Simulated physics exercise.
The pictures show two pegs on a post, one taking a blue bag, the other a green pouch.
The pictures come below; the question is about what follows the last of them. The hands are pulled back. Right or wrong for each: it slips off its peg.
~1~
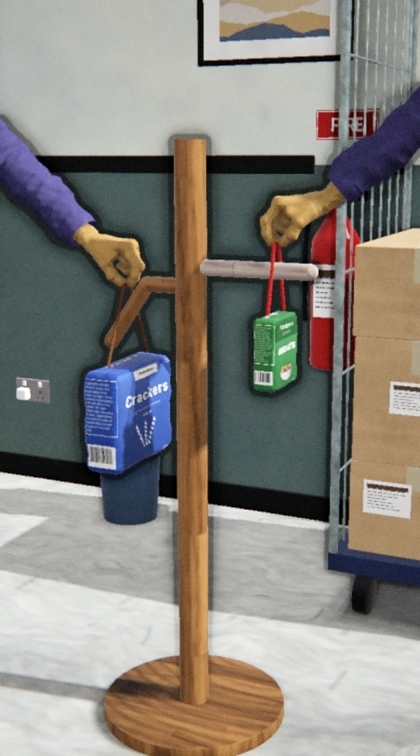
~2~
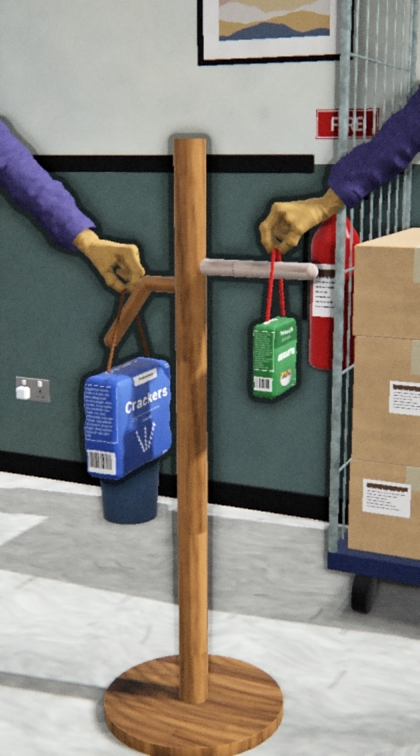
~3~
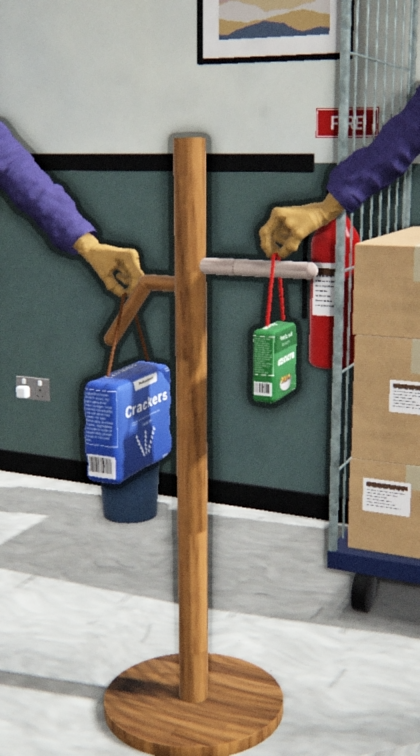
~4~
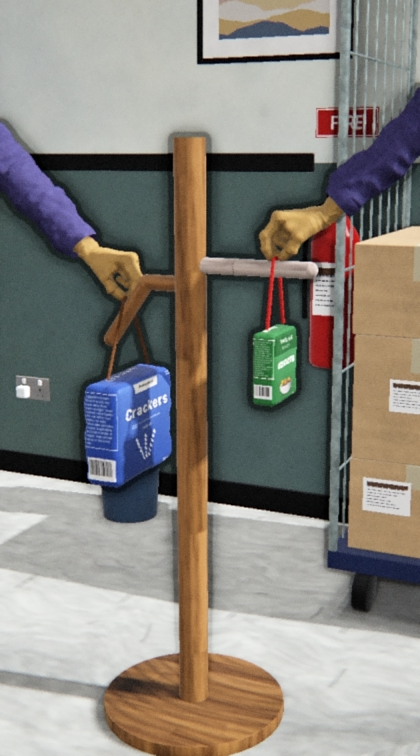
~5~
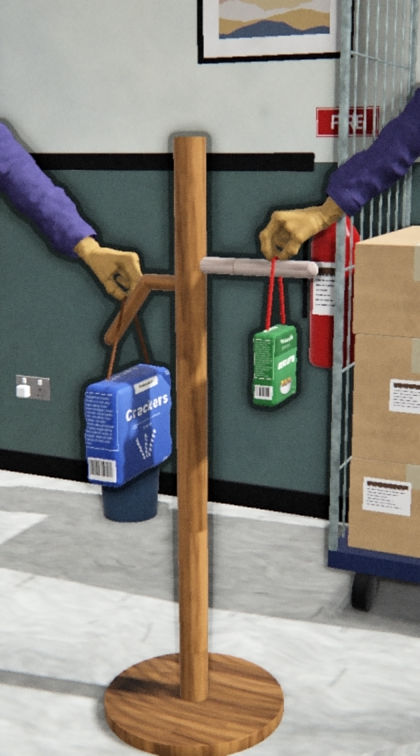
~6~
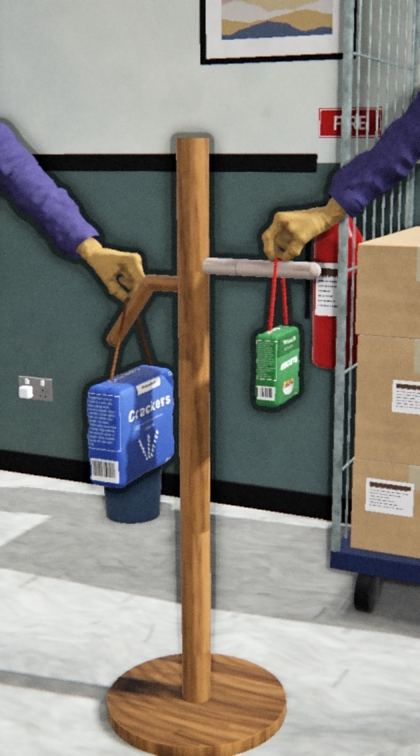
Blue bag: Right; green pouch: Wrong.
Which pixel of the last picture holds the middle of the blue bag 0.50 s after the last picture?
Position then: About (172, 650).
Then, 0.26 s after the last picture, blue bag falling near (135, 510); green pouch hanging near (277, 367).
Then, 0.50 s after the last picture, blue bag on the floor near (172, 651); green pouch hanging near (277, 367).
Then, 0.84 s after the last picture, blue bag on the floor near (194, 668); green pouch hanging near (277, 367).
At rest, blue bag on the floor near (182, 684); green pouch hanging near (277, 367). The blue bag comes down and the green pouch stays hanging.
